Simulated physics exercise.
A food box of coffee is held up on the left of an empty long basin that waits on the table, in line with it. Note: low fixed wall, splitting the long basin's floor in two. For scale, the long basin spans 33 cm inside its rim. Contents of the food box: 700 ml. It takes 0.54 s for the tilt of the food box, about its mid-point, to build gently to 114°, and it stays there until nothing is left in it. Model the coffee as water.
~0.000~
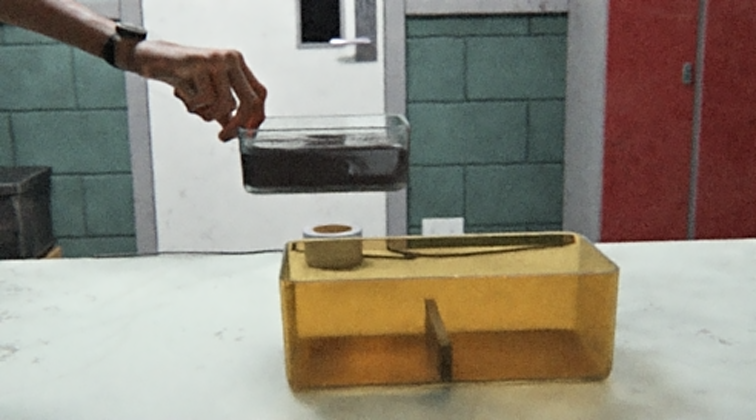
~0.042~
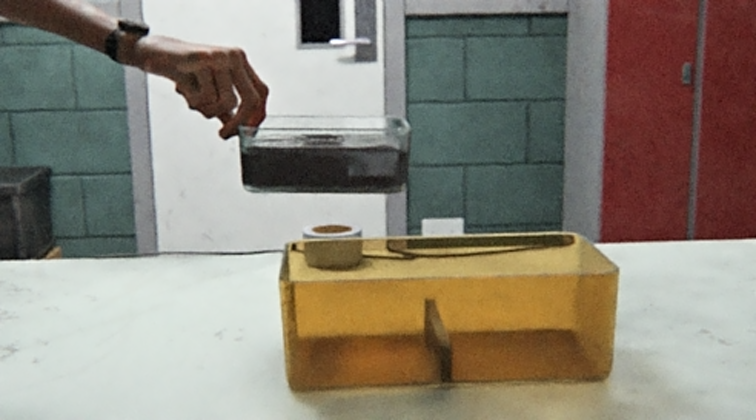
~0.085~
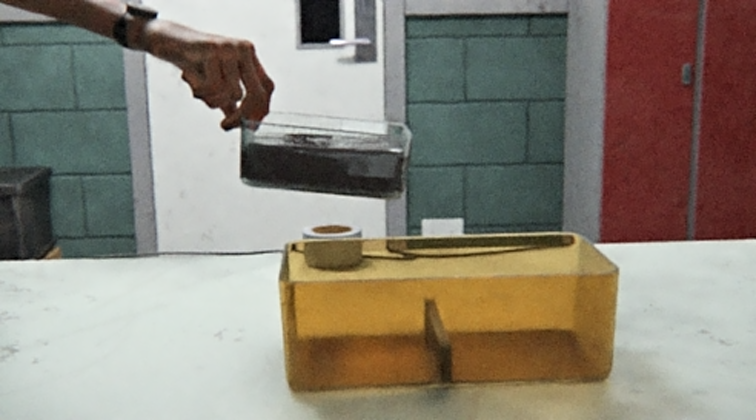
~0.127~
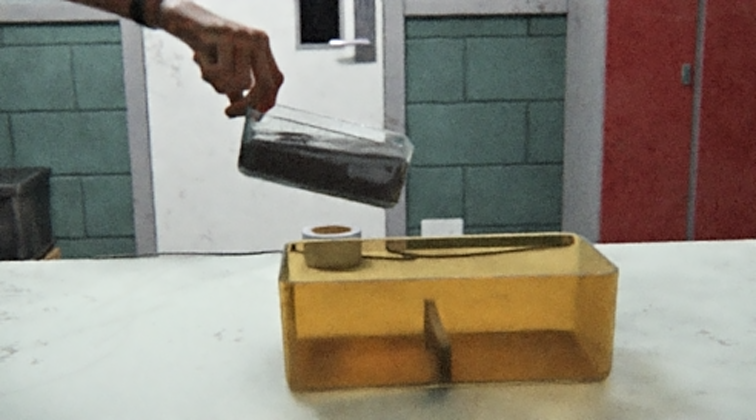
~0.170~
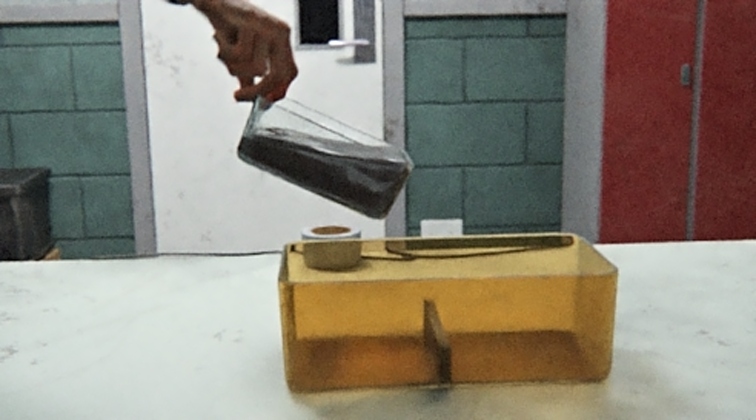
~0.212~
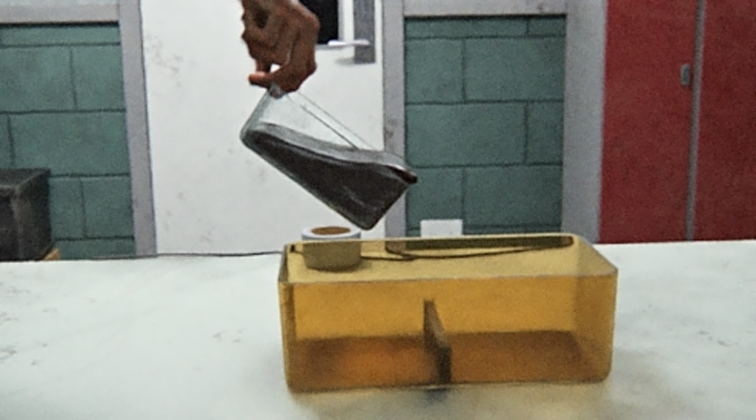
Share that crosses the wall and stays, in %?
50 %.
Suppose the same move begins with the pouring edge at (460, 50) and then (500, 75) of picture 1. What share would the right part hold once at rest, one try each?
75 per cent first, 75 per cent second.
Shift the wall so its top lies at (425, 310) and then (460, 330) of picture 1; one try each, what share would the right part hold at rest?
65 % and 25 %.
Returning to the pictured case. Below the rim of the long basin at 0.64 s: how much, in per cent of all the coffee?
That comes to about 90 percent.
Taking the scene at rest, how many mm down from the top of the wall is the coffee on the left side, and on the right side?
About 26 mm on the left, about 26 mm on the right.
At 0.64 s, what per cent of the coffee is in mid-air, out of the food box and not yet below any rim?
I'd say some 9 per cent is in the air.
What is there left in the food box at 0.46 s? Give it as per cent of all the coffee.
At that time about 9 in a hundred parts are still held.
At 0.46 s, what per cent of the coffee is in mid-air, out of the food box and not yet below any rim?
Some 12 % is the figure.
By 0.46 s the tilt is 108° and 9 per cent is still to pour, 35 is left of the wall and 43 right of it.
By 0.64 s the tilt is 114° and 1 per cent is still to pour, 44 is left of the wall and 47 right of it.
By 0.83 s the tilt is 114° and 0 per cent is still to pour, 46 is left of the wall and 50 right of it.
By 1.04 s the tilt is 114° and 0 per cent is still to pour, 48 is left of the wall and 50 right of it.
At rest 48 per cent lies left of the wall, 50 right of it and 2 outside.
